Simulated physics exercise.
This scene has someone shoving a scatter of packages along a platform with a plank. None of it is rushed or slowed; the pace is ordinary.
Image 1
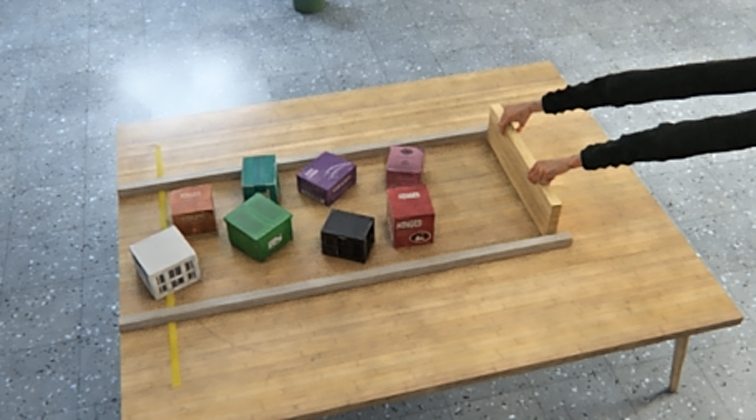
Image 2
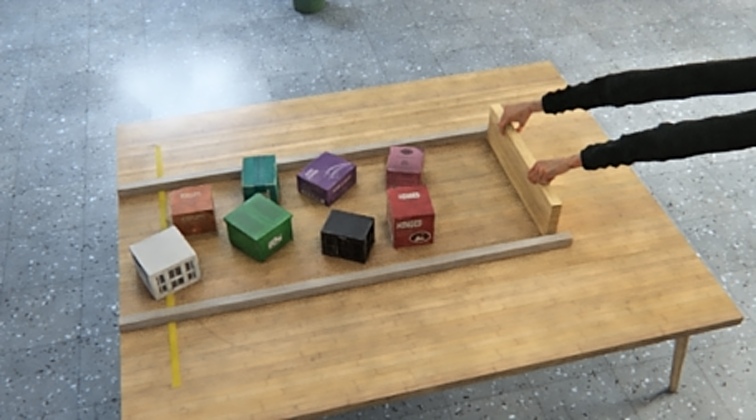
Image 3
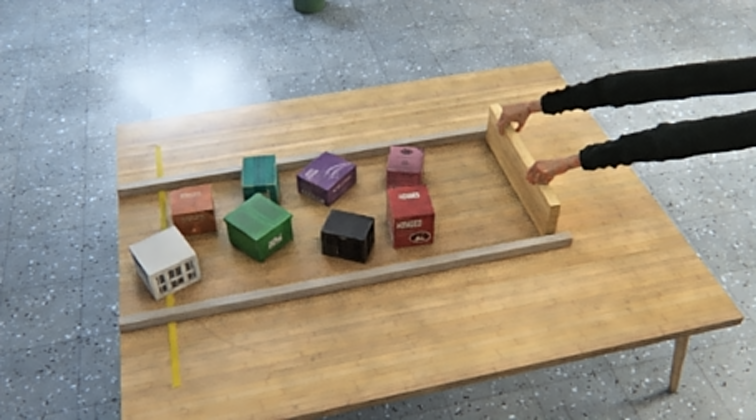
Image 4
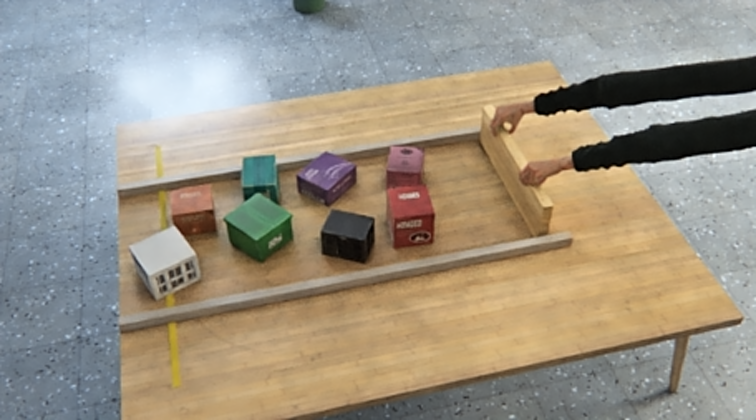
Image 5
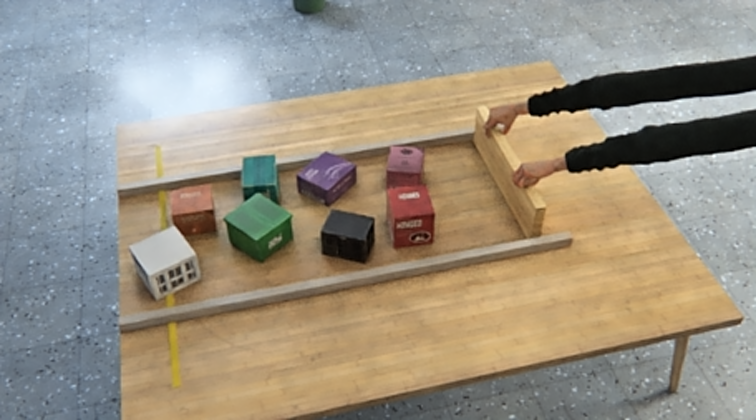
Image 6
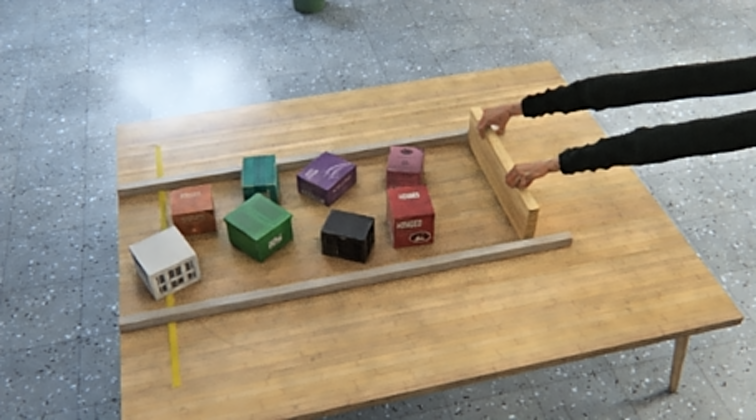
Two arms in dark sleeves reach in from the right over a light wooden table on a speckled grey floor, seen from above at an angle, gripping a wooden plank between two grey rails. Left of it sit eight boxes, white, orange, green, turquoise, purple, black, pink and red, with yellow tape at far left. The hands slide the plank slightly left, while the boxes and camera stay still.
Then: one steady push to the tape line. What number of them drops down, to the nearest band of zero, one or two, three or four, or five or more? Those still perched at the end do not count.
More than four drop off.
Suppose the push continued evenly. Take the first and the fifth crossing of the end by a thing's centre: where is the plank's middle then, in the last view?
First about (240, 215), next about (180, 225).
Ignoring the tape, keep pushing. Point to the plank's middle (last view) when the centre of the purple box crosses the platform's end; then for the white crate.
The middle is at (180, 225) when it's the purple box, and at (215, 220) when it's the white crate.
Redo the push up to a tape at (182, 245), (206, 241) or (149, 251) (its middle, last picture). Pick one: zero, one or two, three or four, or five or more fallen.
Going through the places as listed, I'd say three to four, then either three or four, then five or over.
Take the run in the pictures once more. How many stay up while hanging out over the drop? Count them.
Result: 0.
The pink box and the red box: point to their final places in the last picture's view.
Pink box: (144, 217); red box: (143, 266).
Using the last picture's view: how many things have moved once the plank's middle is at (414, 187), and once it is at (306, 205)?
2 at one spot and 7 at the other.
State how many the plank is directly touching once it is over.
The count comes out at 2.
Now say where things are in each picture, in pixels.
The first picture shows white crate (166, 263); orange box (194, 211); green tote (260, 228); plank (521, 168); tape (166, 248).
The second picture shows orange box (194, 211); pink box (405, 170).
The third picture shows green tote (260, 228); black crate (348, 236).
The fourth picture shows white crate (166, 263); red box (410, 216).
The fifth picture shows orange box (194, 211); turquoise box (261, 183).
The sixth picture shows white crate (166, 263); orange box (194, 211); green tote (260, 228); plank (500, 172); tape (166, 248).
Soon after, none off yet; white crate at rest near (166, 263); orange box at rest near (194, 211); green tote at rest near (260, 228).
In the end, the number that fall off is five or more; gone, black crate, purple box, turquoise box, green tote, orange box and white crate.
